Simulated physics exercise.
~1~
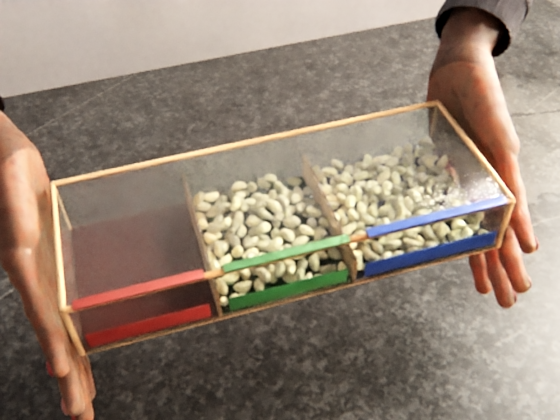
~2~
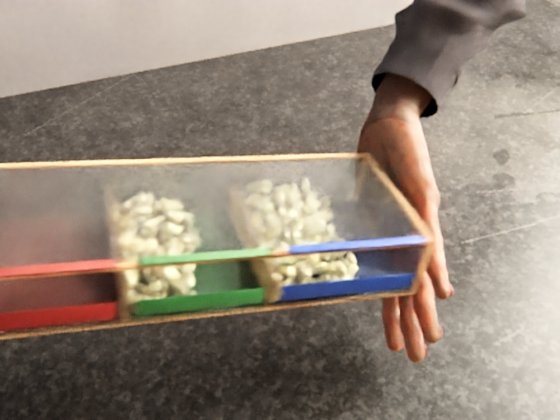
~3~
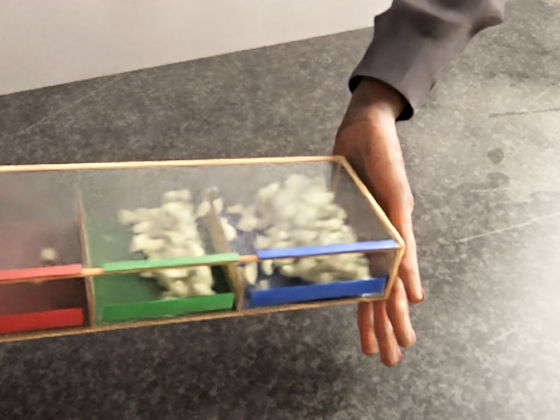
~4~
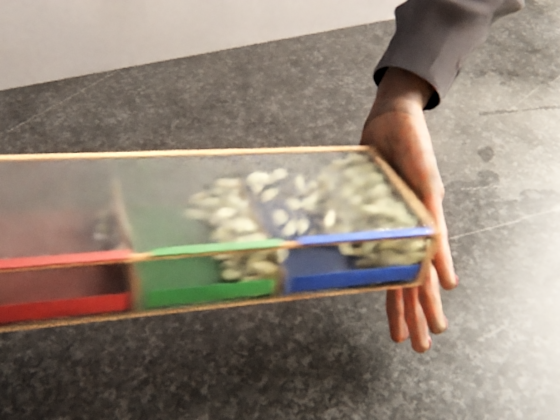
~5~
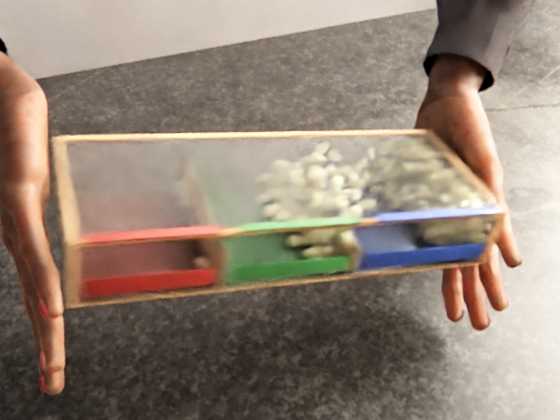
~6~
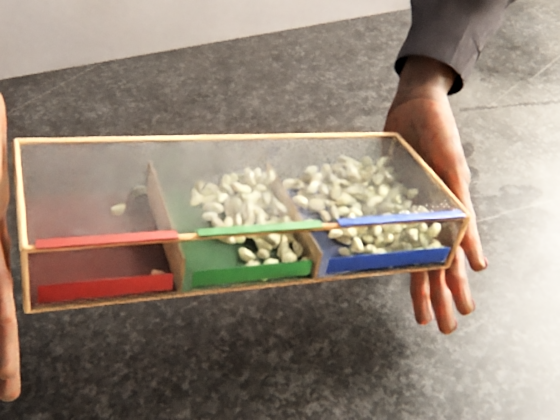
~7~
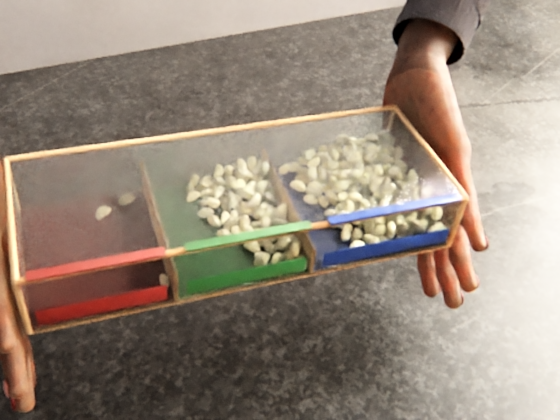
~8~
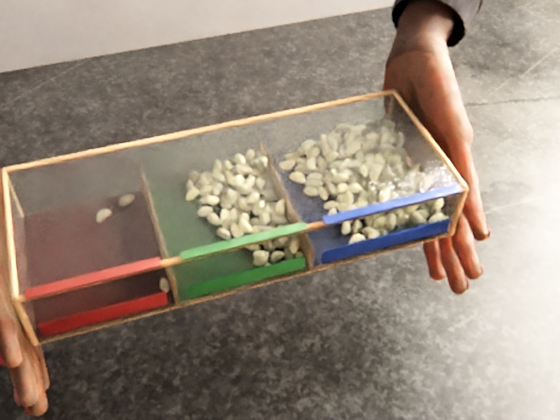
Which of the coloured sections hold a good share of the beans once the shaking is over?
The blue and green sections both hold a good share of the beans, with more in the blue, while the red section is left almost empty with just a few.
